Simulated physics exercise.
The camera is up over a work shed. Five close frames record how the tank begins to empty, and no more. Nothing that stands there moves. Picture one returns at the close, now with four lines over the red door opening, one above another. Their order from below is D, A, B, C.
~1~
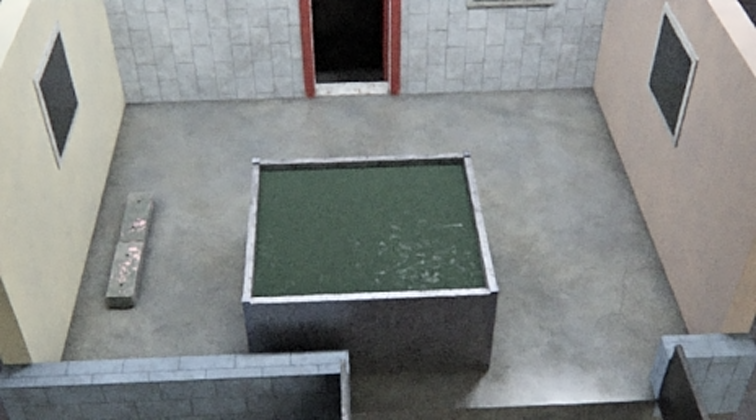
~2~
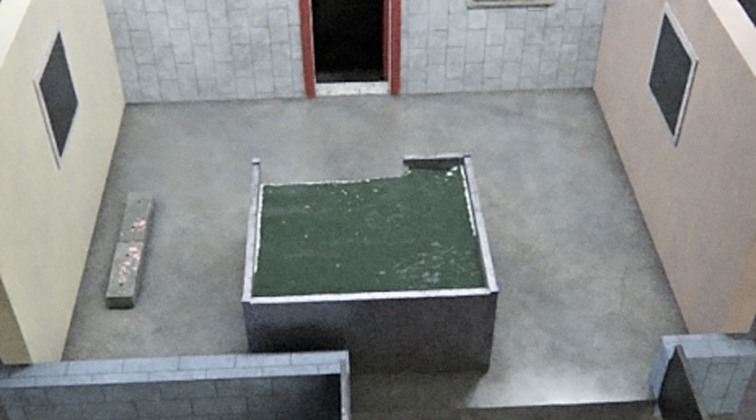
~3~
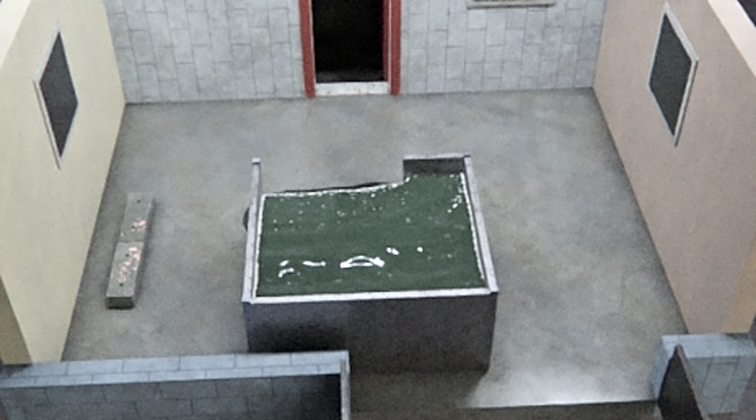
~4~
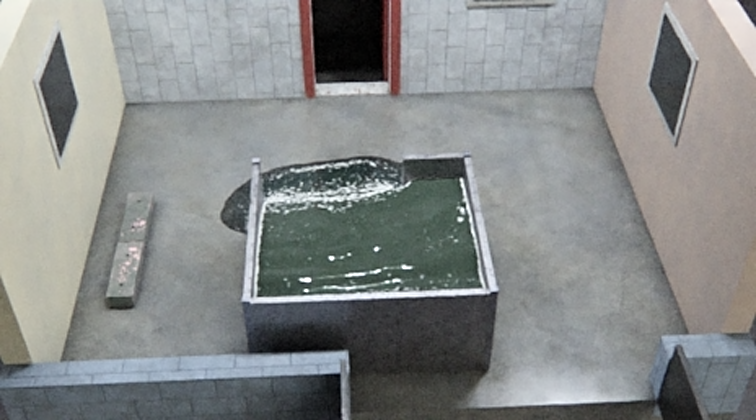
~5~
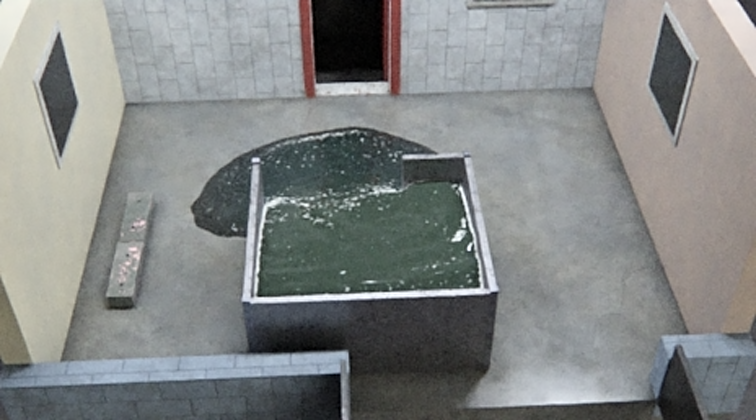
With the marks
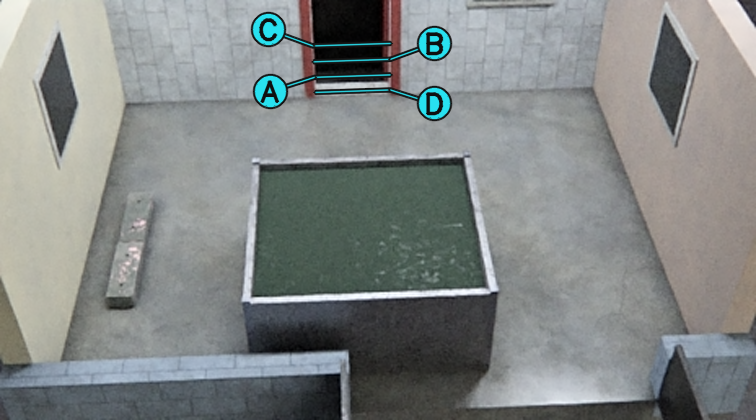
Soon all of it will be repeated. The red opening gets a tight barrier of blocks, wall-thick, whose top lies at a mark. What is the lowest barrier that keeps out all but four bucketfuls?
B is the one.
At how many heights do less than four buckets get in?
Two of them.
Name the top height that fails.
It is A.
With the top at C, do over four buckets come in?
No, not at all.
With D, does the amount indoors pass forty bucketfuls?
Yes.
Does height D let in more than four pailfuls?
Yes, that goes wrong.
On the marked copy, A at (352, 76); B at (352, 60); C at (351, 44); D at (353, 91); from the bottom up D, A, B, C.
For height A, about 14 bucketfuls get in.
For height B, a splash gets over, under a bucket.
For height C, nothing gets over.
For height D, dozens of bucketfuls pour in.
